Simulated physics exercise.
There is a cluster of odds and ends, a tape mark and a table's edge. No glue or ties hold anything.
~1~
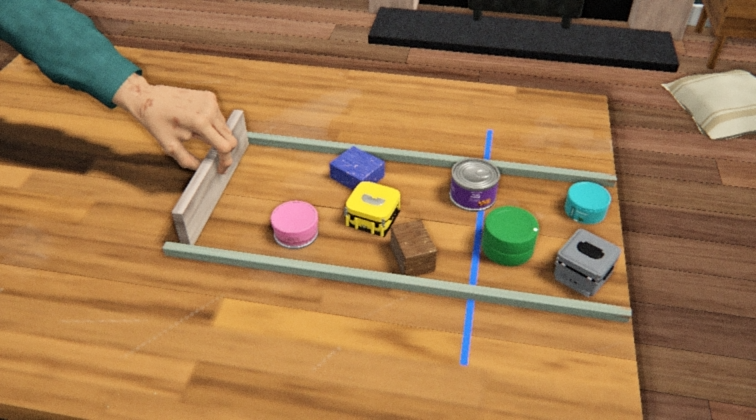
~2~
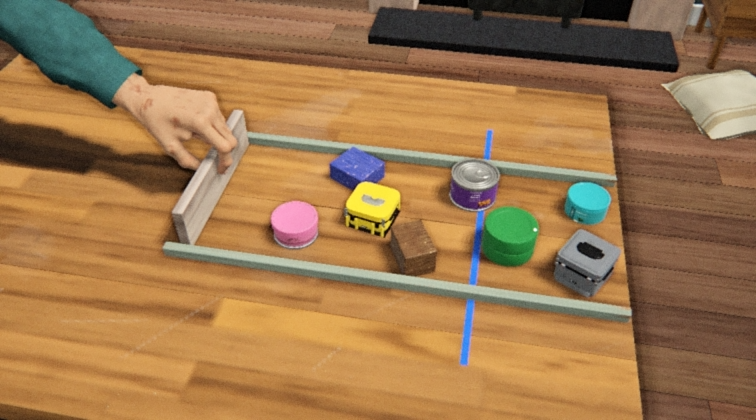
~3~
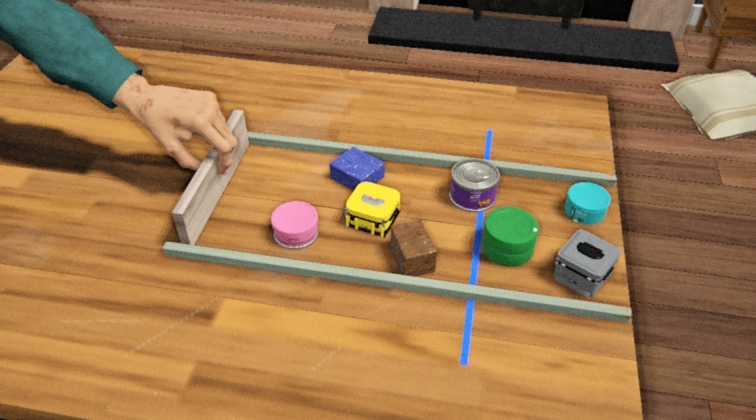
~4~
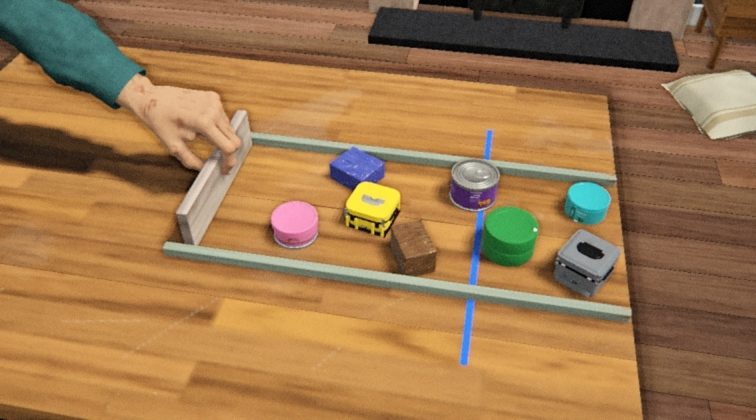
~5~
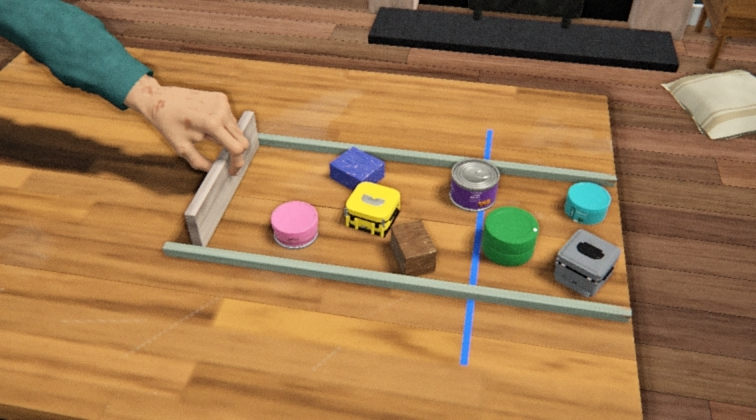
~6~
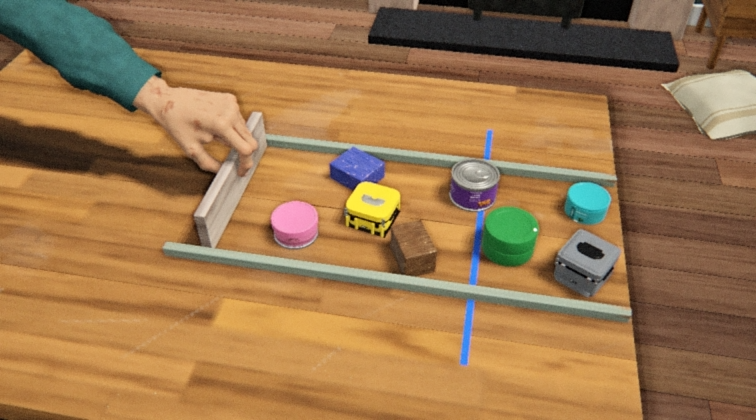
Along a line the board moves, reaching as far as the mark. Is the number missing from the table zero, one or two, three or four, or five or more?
It is zero.
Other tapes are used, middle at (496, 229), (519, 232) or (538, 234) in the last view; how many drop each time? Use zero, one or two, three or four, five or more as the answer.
Lab note - fallen per tape, in order: Not one / either one or two / either one or two.
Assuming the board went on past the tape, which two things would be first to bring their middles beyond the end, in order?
In order, first the turquoise tub, then the grey case.
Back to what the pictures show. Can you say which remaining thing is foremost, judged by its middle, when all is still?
Turquoise tub.
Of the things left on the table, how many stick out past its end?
The tally is 0.
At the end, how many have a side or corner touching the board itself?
That would be 3 of them.
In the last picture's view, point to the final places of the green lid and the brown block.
First: About (551, 234); second: About (536, 269).
Soon after, none off yet; turquoise tub at rest near (587, 203); grey case at rest near (586, 263); green lid at rest near (510, 236).
In the end, the number that fall off is zero.
